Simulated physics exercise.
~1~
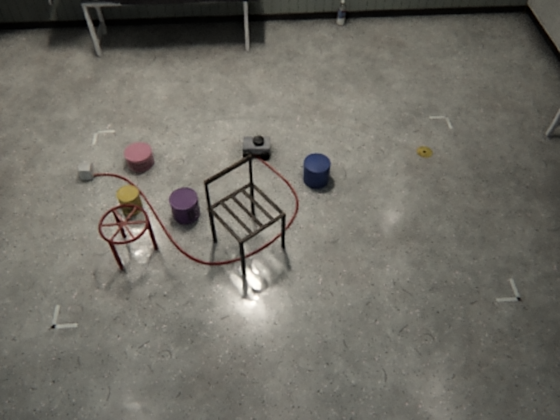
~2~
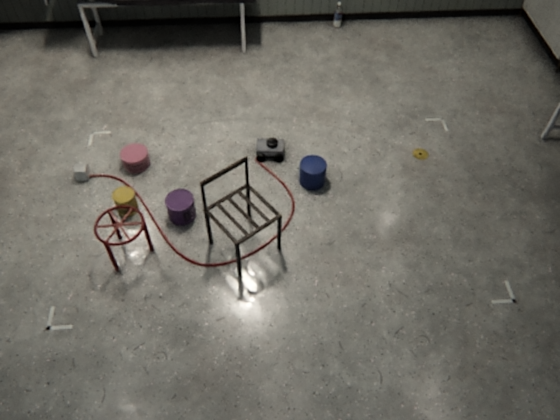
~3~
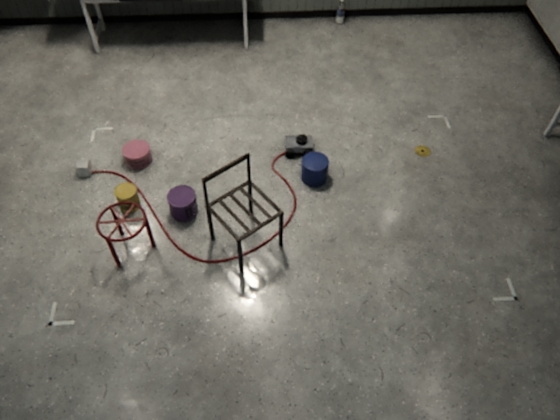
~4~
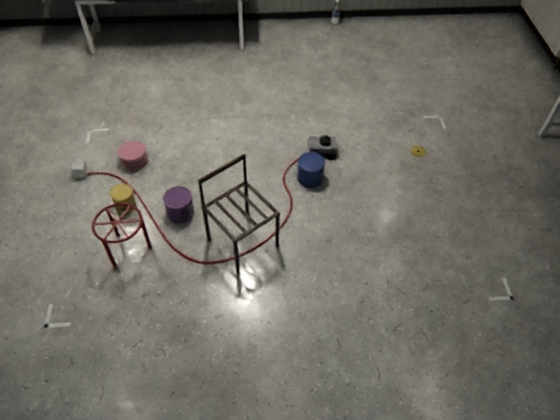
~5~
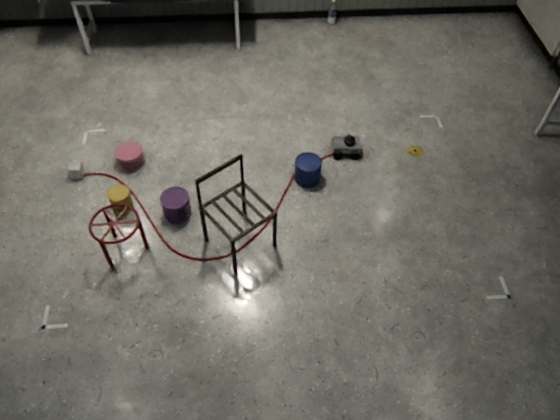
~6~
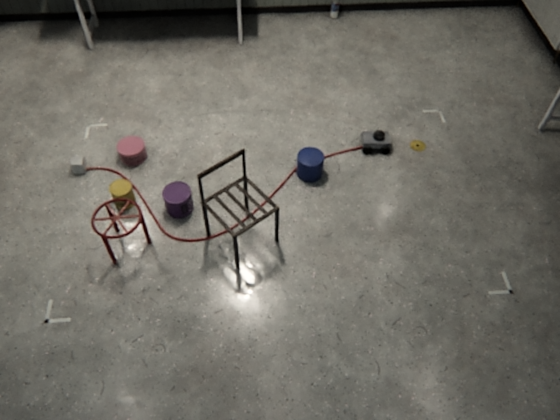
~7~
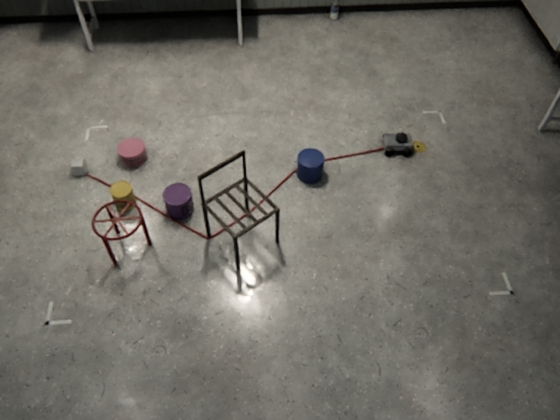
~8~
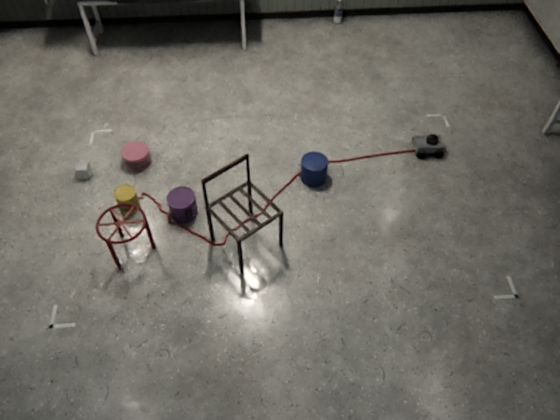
A small cart rolls right, pulling the red lead taut until its far end comes free.
